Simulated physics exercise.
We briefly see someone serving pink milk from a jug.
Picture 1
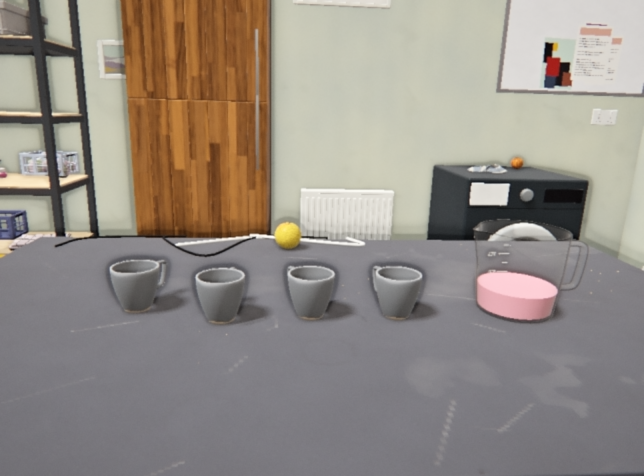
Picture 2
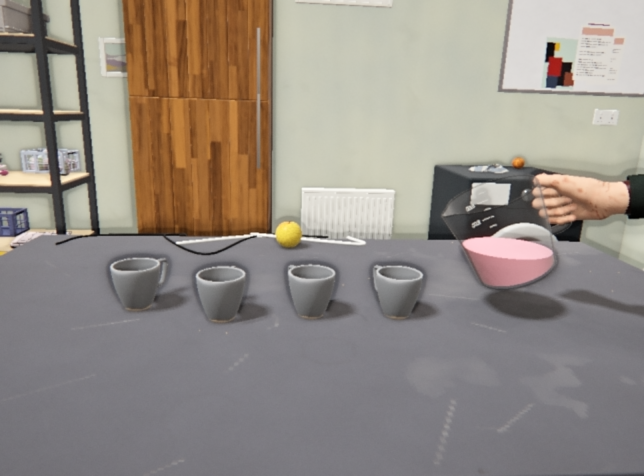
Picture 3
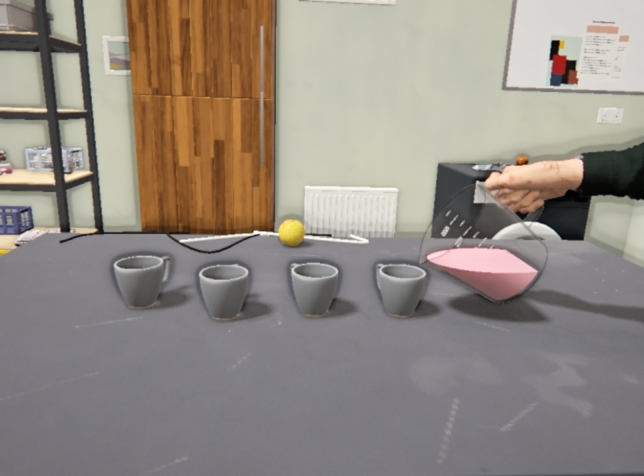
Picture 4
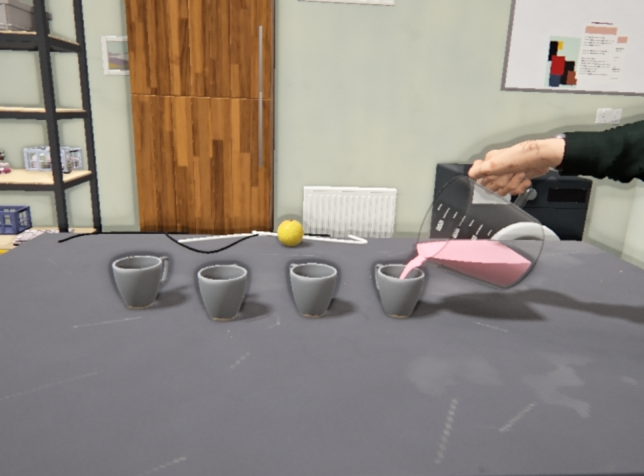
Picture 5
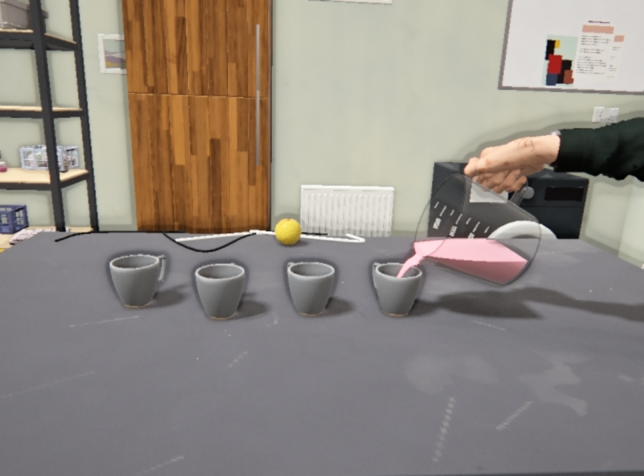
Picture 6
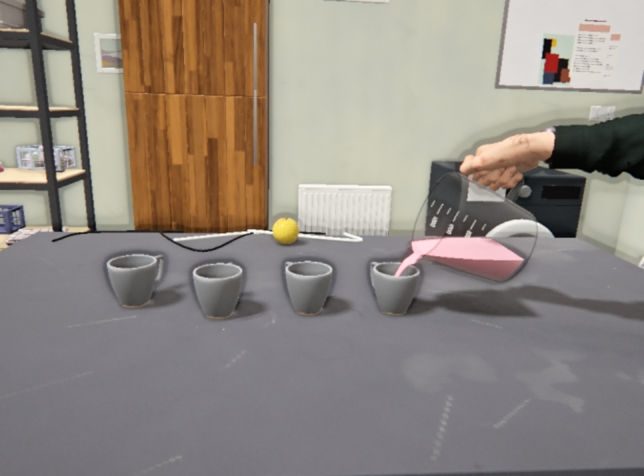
A hand lifts a jug of pink milk, tilts it, and pours into the rightmost cup.
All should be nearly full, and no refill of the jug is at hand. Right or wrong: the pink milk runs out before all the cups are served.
Right.
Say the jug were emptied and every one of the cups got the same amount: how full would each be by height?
About 70 %.
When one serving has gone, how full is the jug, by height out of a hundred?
Roughly 20 %.
Soon after, the first is about three quarters full.
Later, the first is done and the jug has about two thirds of its load.
In the end, the jug is empty with two filled and the next at about three quarters of a serving.
